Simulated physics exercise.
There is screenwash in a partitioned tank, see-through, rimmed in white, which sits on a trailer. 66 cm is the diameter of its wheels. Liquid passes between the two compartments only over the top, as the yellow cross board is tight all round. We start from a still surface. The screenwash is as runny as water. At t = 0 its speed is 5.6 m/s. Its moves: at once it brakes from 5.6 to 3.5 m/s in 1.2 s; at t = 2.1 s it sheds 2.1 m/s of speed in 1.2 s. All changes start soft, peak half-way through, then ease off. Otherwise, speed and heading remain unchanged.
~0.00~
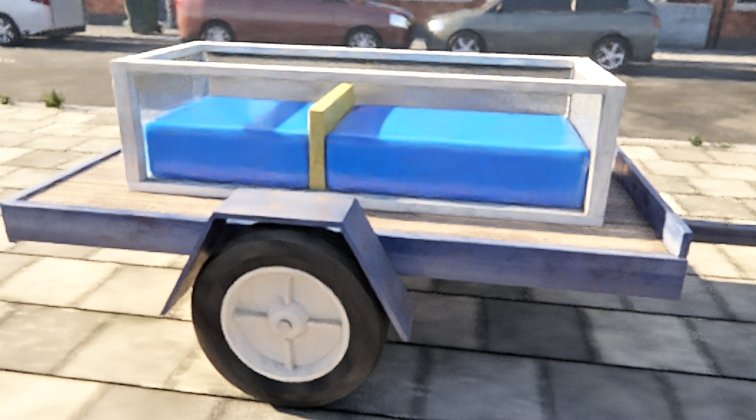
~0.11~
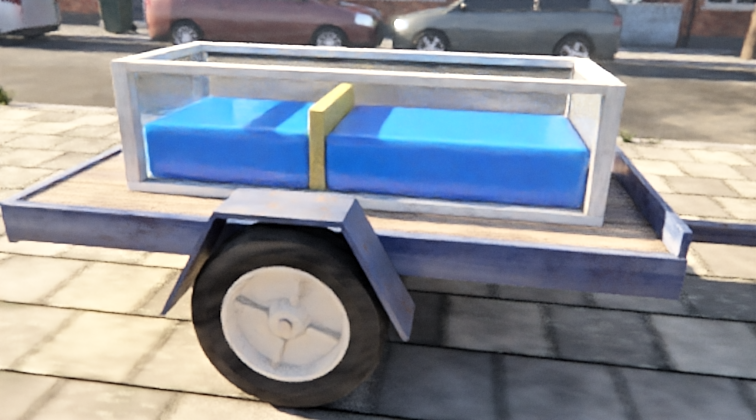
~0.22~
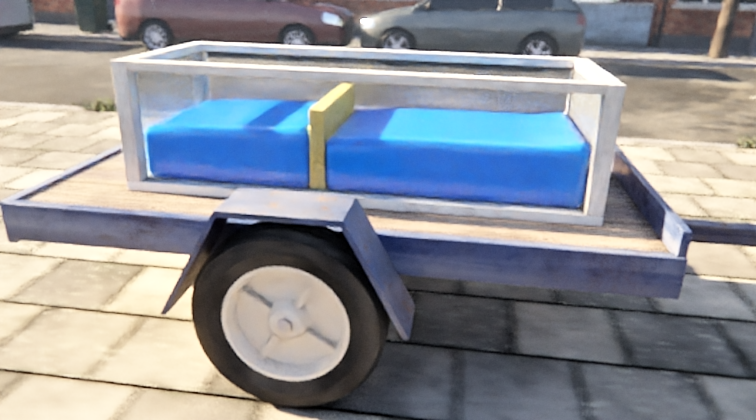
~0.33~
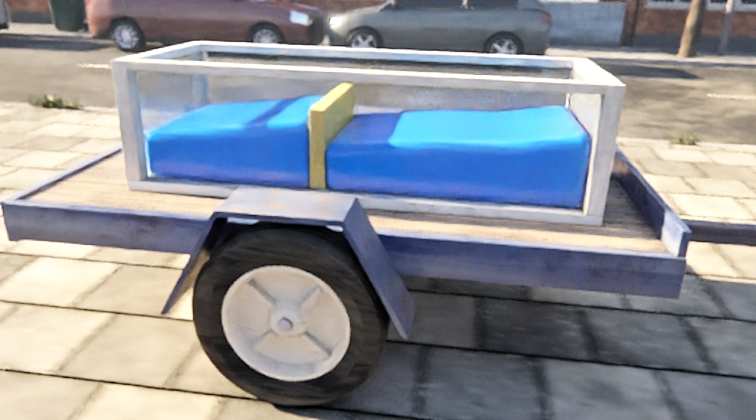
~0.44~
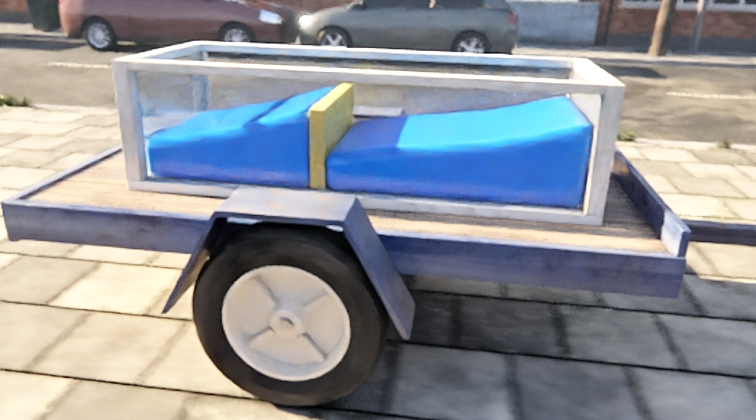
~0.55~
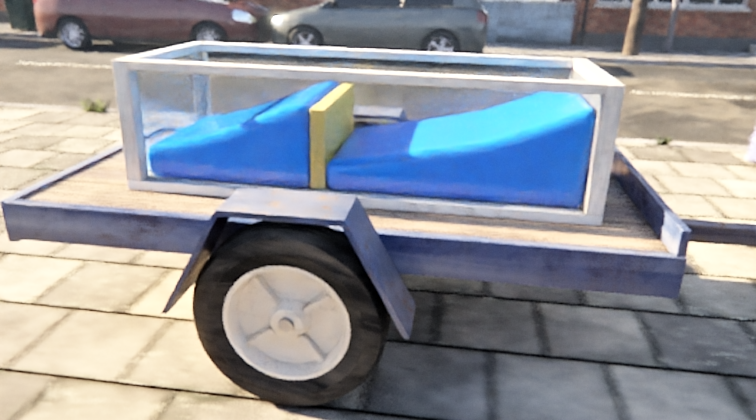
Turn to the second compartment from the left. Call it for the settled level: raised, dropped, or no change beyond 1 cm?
No change.
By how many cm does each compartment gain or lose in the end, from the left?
In cm: 0, 0.
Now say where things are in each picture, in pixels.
The first frame shows levels, left to right, (232, 123), (447, 136); board top at (316, 111); the front is on the right, levels are read along the near wall; a wheel hub at (281, 332).
The second frame shows levels, left to right, (232, 123), (447, 136).
The third frame shows levels, left to right, (232, 123), (447, 138).
The fourth frame shows levels, left to right, (233, 122), (447, 138).
The fifth frame shows levels, left to right, (233, 124), (447, 136).
The sixth frame shows levels, left to right, (233, 124), (447, 142); a wheel hub at (283, 331).
Then, 1.45 s in, the compartments hold 21, 22 cm, left to right.
Then, 2.55 s in, the compartments hold 23, 21 cm, left to right.
Then, 3.85 s in, the compartments hold 21, 22 cm, left to right.
Then, 6.28 s in, the compartments hold 22, 22 cm, left to right.
